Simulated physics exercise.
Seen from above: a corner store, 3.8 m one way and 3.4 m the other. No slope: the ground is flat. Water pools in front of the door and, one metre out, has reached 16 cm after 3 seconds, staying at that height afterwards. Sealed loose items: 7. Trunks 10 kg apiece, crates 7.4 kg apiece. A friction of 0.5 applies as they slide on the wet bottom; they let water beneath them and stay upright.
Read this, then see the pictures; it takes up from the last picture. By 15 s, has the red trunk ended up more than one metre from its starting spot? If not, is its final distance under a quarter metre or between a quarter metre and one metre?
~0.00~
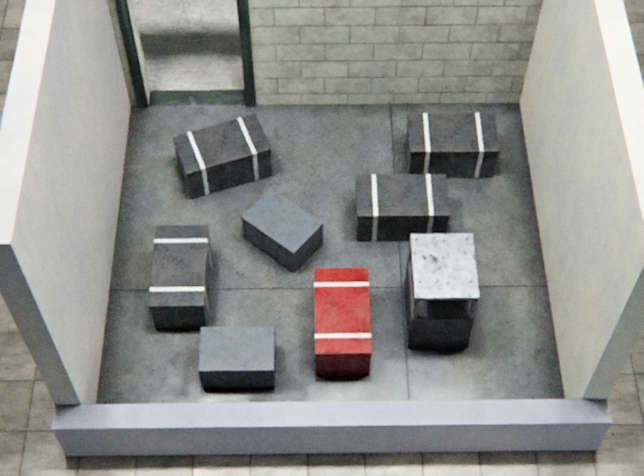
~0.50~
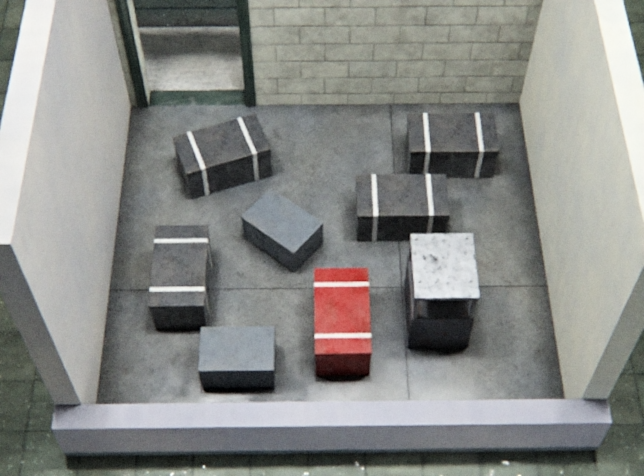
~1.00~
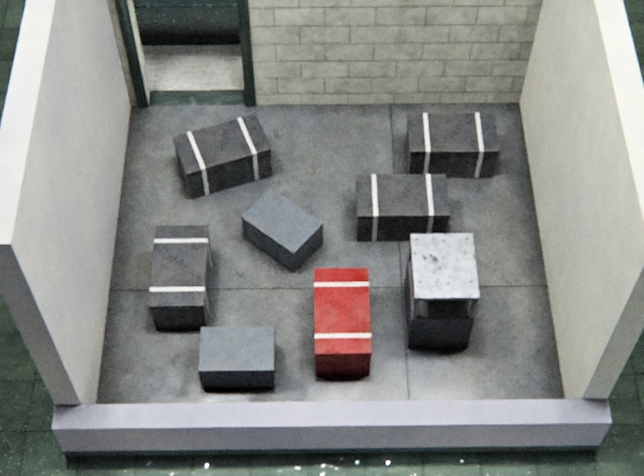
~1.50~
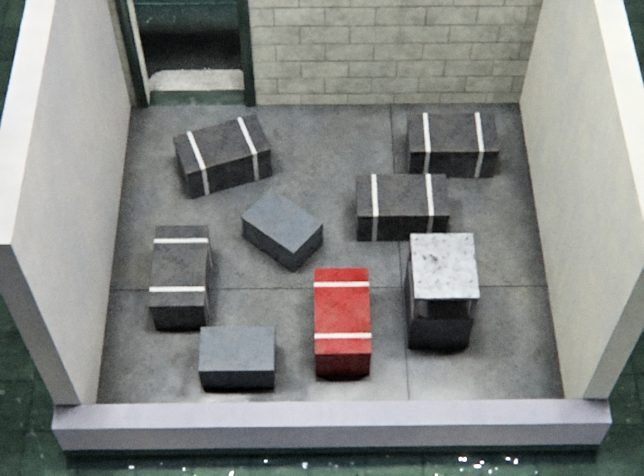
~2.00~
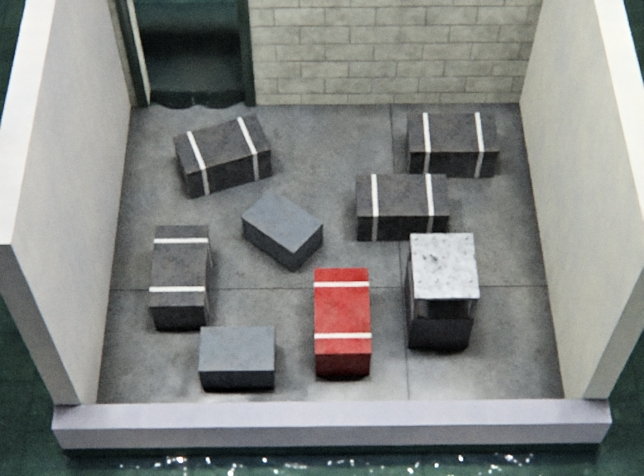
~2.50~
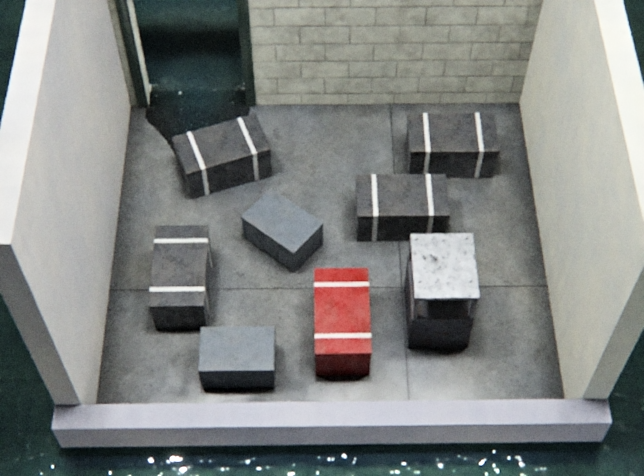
Distance covered: Moderate.
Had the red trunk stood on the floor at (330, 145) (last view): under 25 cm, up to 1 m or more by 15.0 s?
What happens is it gets pushed a long way.
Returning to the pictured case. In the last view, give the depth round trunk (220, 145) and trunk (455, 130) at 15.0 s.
Depth approx. 6 cm / 9 cm.
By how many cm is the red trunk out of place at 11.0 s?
Around 60 centimetres.
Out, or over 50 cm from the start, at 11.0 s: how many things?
By that point, 6.
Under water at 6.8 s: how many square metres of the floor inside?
Somewhere around 9.5 m2, roughly.
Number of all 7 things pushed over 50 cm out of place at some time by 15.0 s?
Counting them up, I find 7.
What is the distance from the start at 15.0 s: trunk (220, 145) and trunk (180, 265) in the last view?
30 cm, 200 cm.
After 3.5 s the red trunk is near (342, 310), 0.0 m from its start, aground; 0 afloat.
After 6.8 s the red trunk is near (374, 324), 0.3 m from its start, afloat; 5 afloat.
After 11.0 s the red trunk is near (401, 347), 0.6 m from its start, afloat; 7 afloat.
After 15.0 s the red trunk is near (403, 346), 0.6 m from its start, afloat; 7 afloat.
